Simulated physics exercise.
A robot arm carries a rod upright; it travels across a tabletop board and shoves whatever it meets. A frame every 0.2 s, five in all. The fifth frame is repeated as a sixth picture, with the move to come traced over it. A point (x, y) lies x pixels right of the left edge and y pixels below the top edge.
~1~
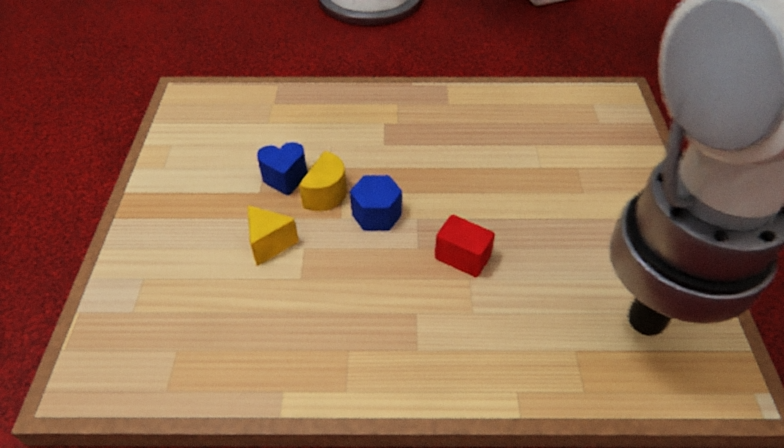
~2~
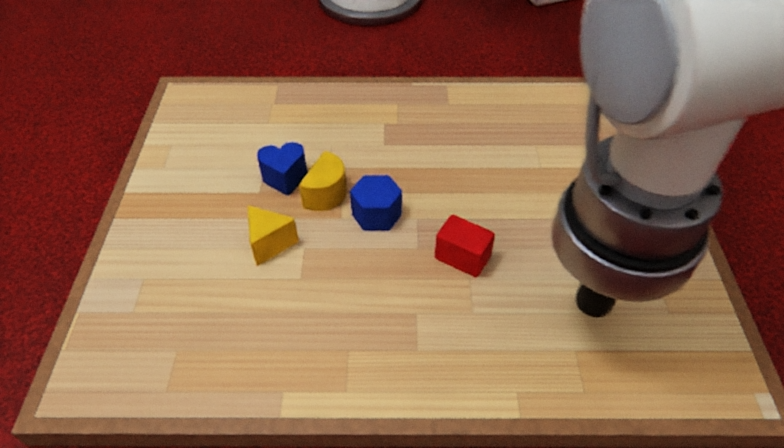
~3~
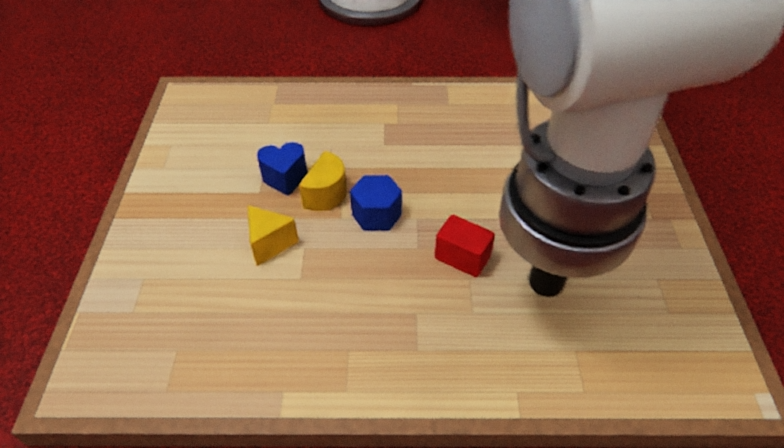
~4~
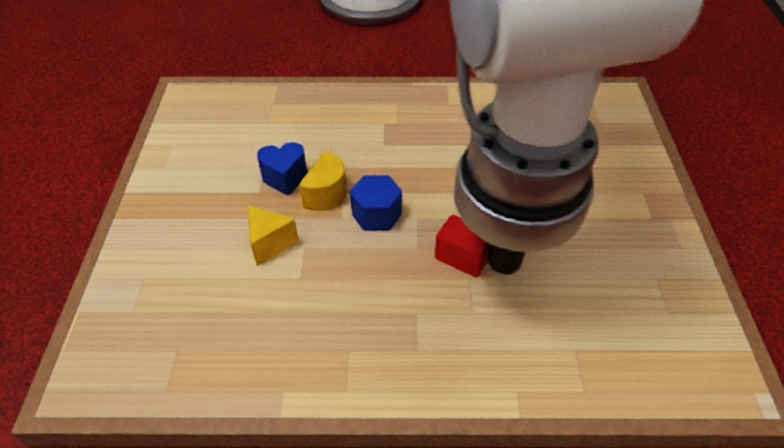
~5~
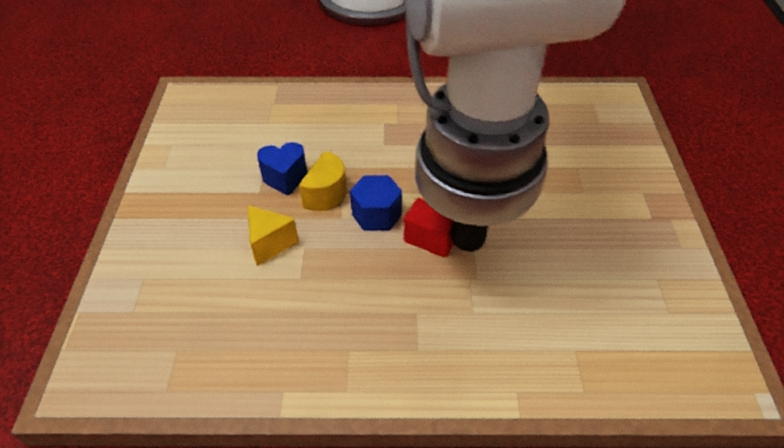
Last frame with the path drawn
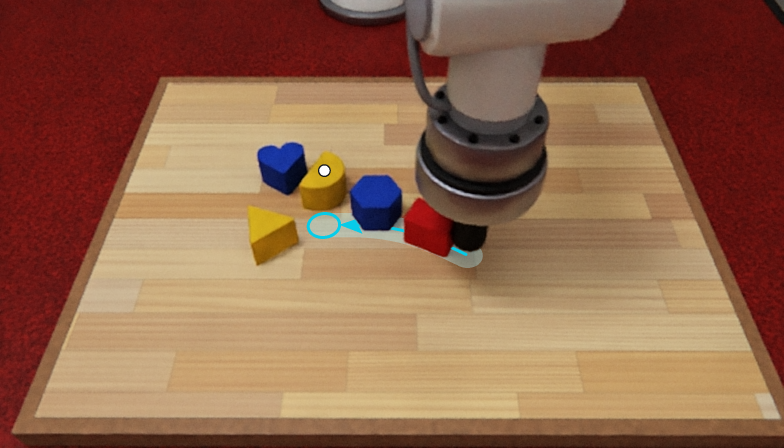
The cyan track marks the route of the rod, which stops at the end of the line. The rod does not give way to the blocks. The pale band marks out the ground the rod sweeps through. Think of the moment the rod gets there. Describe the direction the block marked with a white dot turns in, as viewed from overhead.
Anticlockwise, looking down.
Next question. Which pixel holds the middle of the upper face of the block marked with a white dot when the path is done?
The centre of its top face lies at (263, 129).
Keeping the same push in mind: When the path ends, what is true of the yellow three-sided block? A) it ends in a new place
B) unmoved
I choose B.
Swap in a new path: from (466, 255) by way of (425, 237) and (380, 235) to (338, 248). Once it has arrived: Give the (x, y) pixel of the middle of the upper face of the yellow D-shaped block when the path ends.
About (284, 143).
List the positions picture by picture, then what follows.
Rod tip (646, 321); block tops, yellow three-sided block (264, 222); blue heart-shaped block (281, 155); yellow D-shaped block (324, 171); blue six-sided block (376, 191); red oblong (466, 234), in the first frame.
Rod (593, 303); blocks unchanged, in the second frame.
Rod (546, 284); blocks unchanged, in the third frame.
Rod (504, 262); blocks unchanged, in the fourth frame.
Rod (468, 240); yellow three-sided block (264, 222); blue heart-shaped block (281, 155); yellow D-shaped block (324, 171); blue six-sided block (376, 191); red oblong (433, 215), in the fifth frame.
Path on the board, from (466, 255) through (421, 236) and (373, 226) to (324, 225); the dot is on the yellow D-shaped block.
The first path, step by step. One third of the way, rod (421, 221); yellow D-shaped block (312, 165); blue six-sided block (348, 178); red oblong (388, 196).
Two thirds of the way, rod (372, 211); blue heart-shaped block (249, 140); yellow D-shaped block (278, 146); blue six-sided block (311, 162), turned 10° clockwise; red oblong (343, 183), turned 15° clockwise.
At the end, rod (322, 211); yellow three-sided block in place; blue heart-shaped block (232, 130), turned 25° anticlockwise; yellow D-shaped block (263, 129), turned 20° anticlockwise; blue six-sided block (293, 147), turned 40° clockwise; red oblong (303, 177), turned 45° clockwise.
